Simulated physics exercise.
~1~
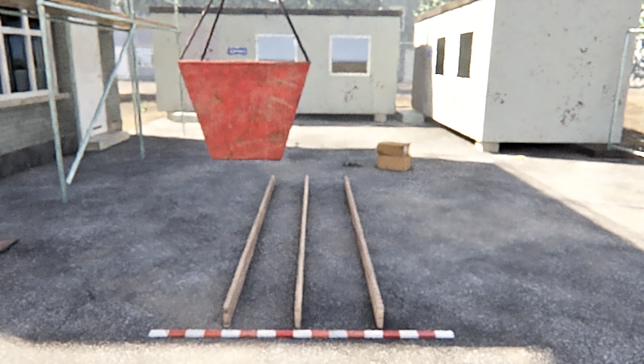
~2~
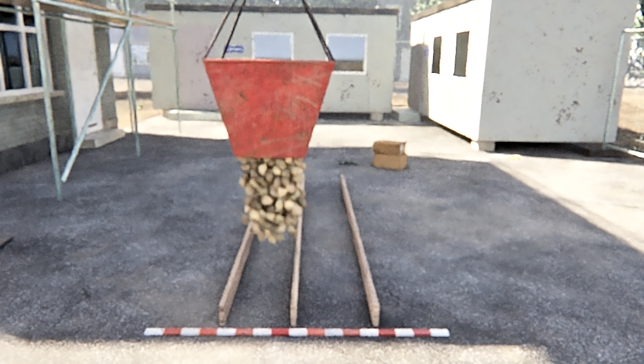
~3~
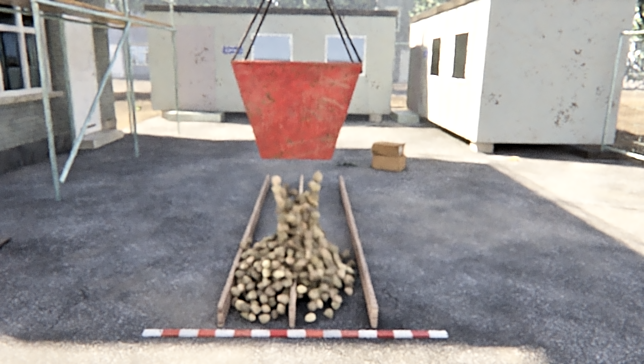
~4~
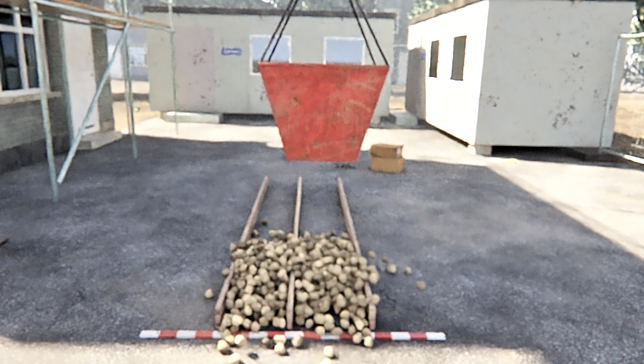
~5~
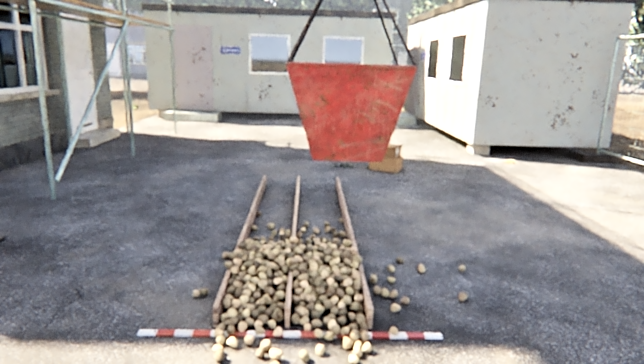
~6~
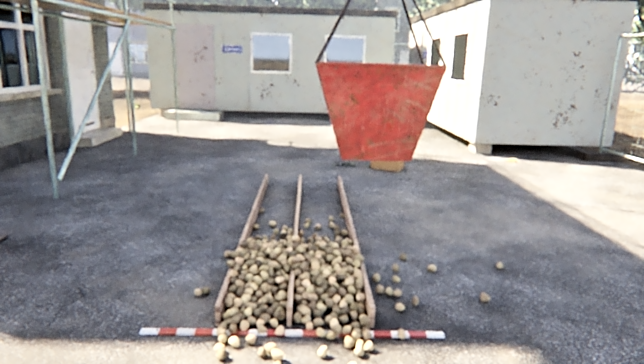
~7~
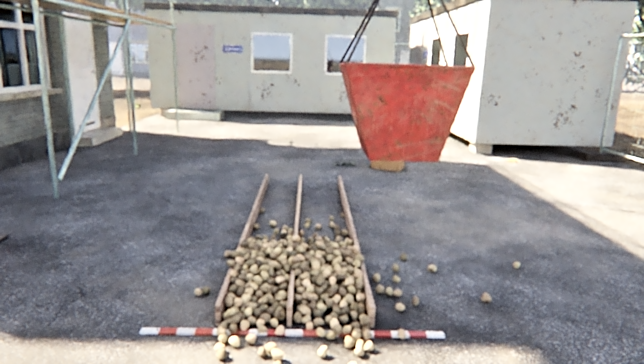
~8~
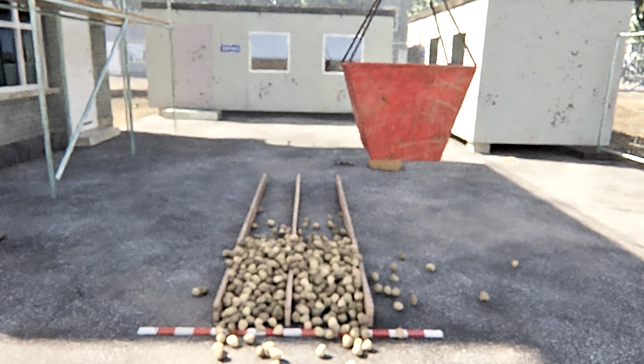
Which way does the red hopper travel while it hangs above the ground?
The red hopper moves to the right.
